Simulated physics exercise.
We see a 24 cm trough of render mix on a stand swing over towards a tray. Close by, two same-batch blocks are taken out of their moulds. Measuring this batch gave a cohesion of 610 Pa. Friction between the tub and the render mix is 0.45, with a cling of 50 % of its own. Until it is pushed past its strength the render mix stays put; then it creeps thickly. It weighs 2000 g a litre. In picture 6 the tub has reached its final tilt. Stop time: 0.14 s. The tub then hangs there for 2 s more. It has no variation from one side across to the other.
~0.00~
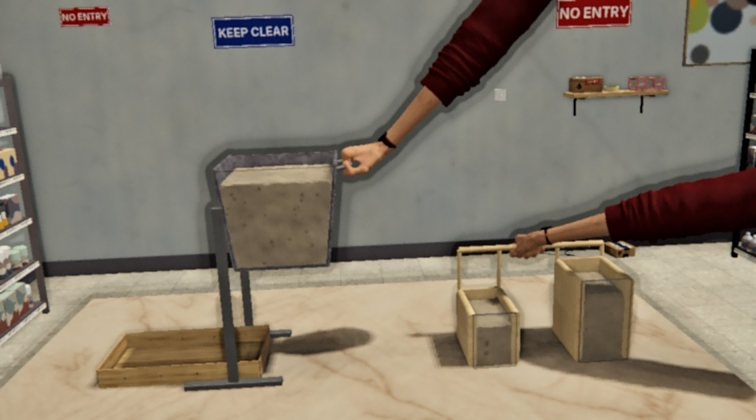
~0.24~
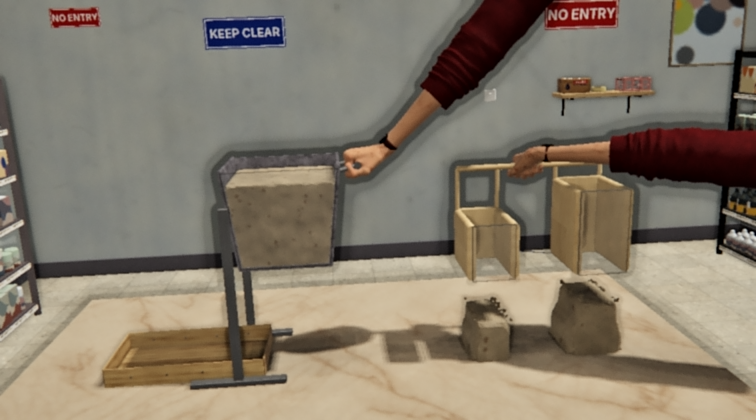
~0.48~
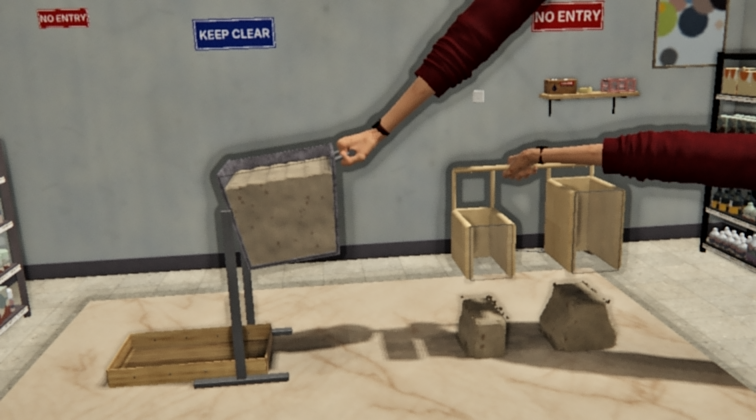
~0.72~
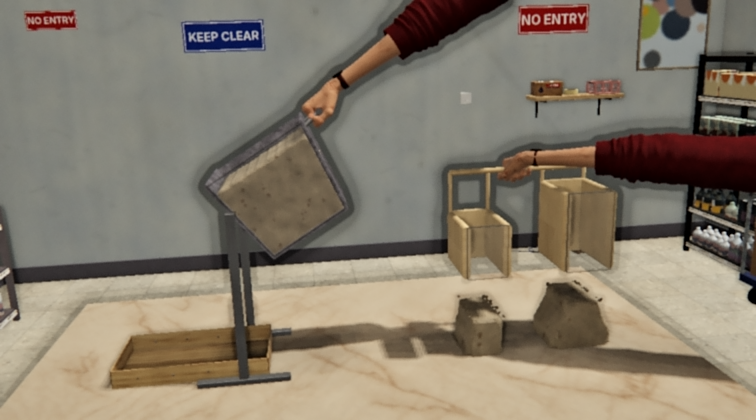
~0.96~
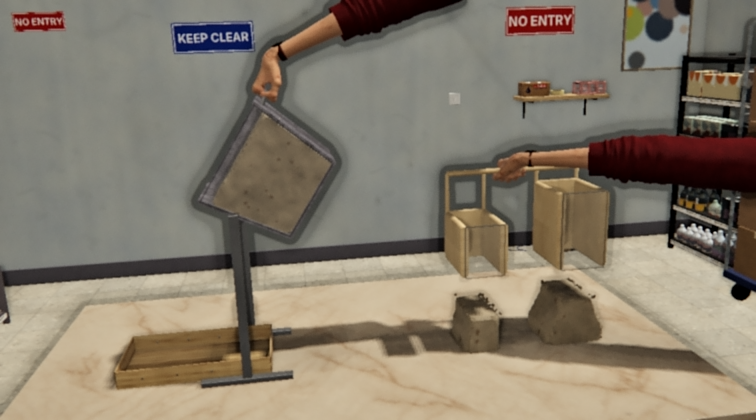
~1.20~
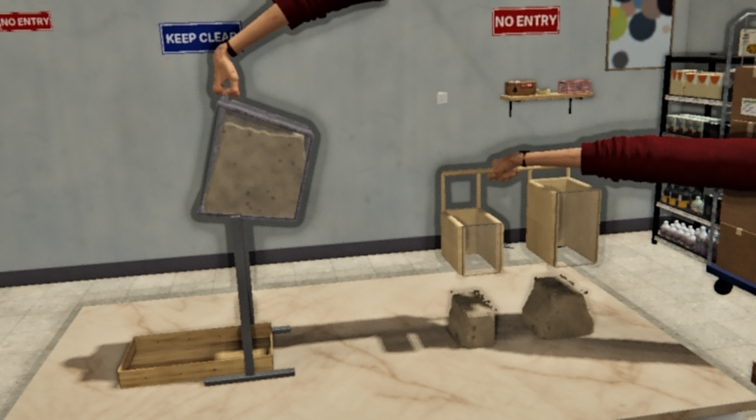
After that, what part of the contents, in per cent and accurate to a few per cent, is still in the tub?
The part still in the tub is near 76 out of 100.
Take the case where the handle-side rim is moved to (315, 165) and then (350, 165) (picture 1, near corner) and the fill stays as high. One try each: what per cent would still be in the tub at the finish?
Some 100 % and some 65 %, in that order.
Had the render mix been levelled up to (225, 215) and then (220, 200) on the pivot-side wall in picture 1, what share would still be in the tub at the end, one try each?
First try around 100 %, second try around 100 %.
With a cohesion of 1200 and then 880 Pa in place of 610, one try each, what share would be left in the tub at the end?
It'd be some 100 percent the first time and some 100 percent the second.
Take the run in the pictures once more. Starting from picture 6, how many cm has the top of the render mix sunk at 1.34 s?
I reckon it's close to 3 cm.
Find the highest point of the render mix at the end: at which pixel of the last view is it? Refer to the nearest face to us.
Somewhere near (276, 144) in the last view.
By 1.34 s, the tub is at 75 degrees and holds 97 %.
By 1.51 s, the tub is at 75 degrees and holds 87 %.
By 1.68 s, the tub is at 75 degrees and holds 79 %.
By 1.85 s, the tub is at 75 degrees and holds 76 %.
By 3.20 s, at the end, the tub is at 75 degrees and holds 76 %.
